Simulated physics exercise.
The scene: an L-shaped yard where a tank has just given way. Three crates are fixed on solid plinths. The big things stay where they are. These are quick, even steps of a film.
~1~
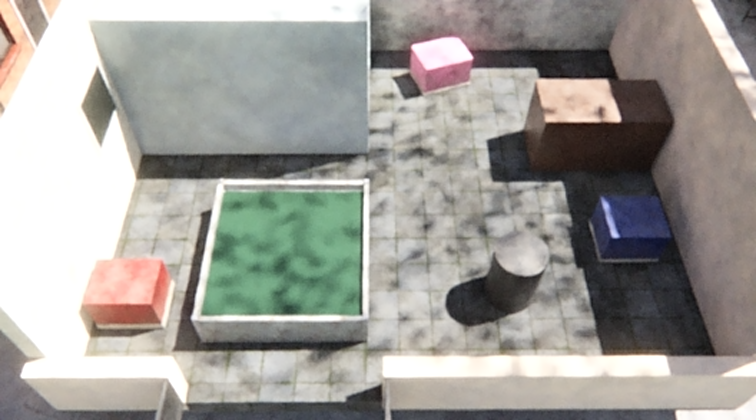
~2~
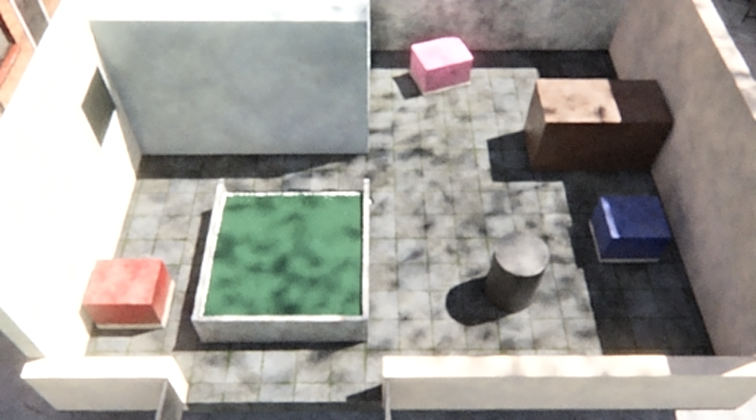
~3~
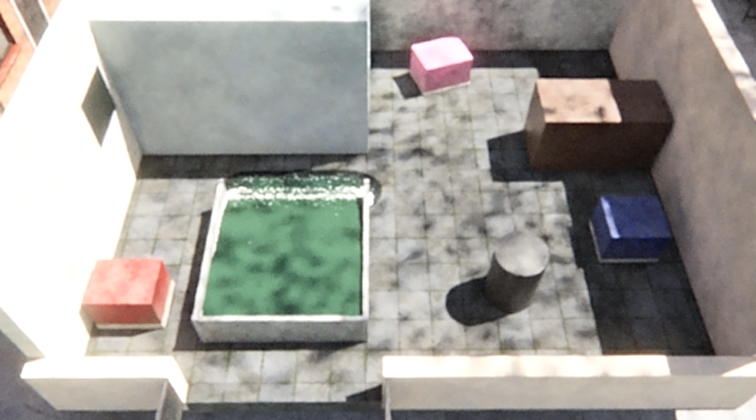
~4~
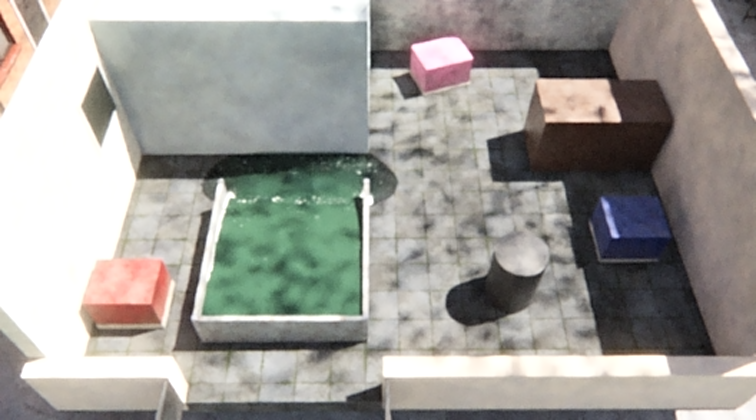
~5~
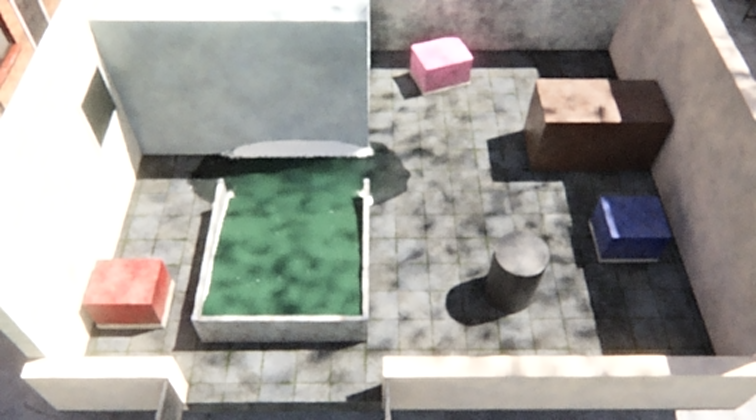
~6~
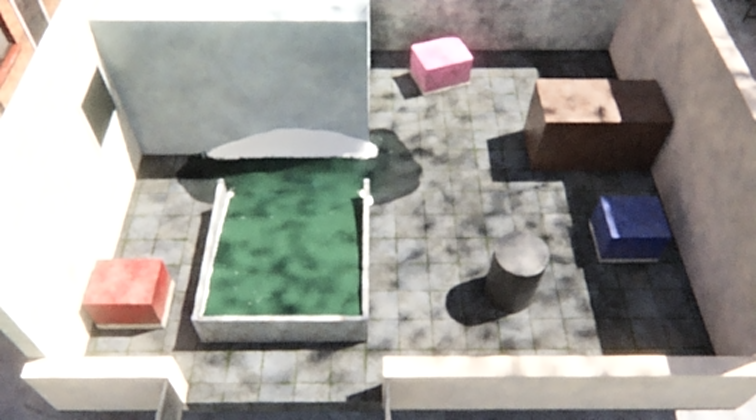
Green water sits still in a square tank in a walled, paved yard, until the tank's far side opens. The water pours out through the gap in a foamy line, then spreads across the paving to the back wall and sideways, darkening the ground, while the coloured boxes and grey cylinder stay put.
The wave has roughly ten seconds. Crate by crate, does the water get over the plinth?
One by one: The blue crate is wetted; the red crate is wetted; the pink crate is wetted.
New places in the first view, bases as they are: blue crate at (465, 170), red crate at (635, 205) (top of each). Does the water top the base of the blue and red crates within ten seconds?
In short: Blue is wetted; red escapes it.
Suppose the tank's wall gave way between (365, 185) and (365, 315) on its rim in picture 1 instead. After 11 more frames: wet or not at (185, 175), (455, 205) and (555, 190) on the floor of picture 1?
In that order: Dry, flooded, wet.
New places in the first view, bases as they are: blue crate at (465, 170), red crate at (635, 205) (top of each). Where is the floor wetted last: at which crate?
The crate marked red.
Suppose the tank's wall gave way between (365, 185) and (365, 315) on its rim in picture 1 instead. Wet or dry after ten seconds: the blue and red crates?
One by one: Blue crate is soaked; red crate escapes it.
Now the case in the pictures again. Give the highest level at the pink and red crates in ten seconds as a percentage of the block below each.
Roughly 200 per cent, then 250 per cent.
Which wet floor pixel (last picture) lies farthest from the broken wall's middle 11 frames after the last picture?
I would point to (513, 101).
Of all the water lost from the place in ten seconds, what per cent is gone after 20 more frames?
About 0 per cent.
A moment on, water covers 15 % of the floor; the blue crate not reached, the red crate not reached, the pink crate water round its plinth.
Next, water covers 30 % of the floor; the blue crate not reached, the red crate water round its plinth, the pink crate water round its plinth.
Then, water covers 55 % of the floor; the blue crate water round its plinth, the red crate water round its plinth, the pink crate water round its plinth.
Later, water covers 80 % of the floor; the blue crate water round its plinth, the red crate water round its plinth, the pink crate water round its plinth.
In the end, water covers 95 % of the floor; the blue crate was topped, the red crate was topped, the pink crate was topped.
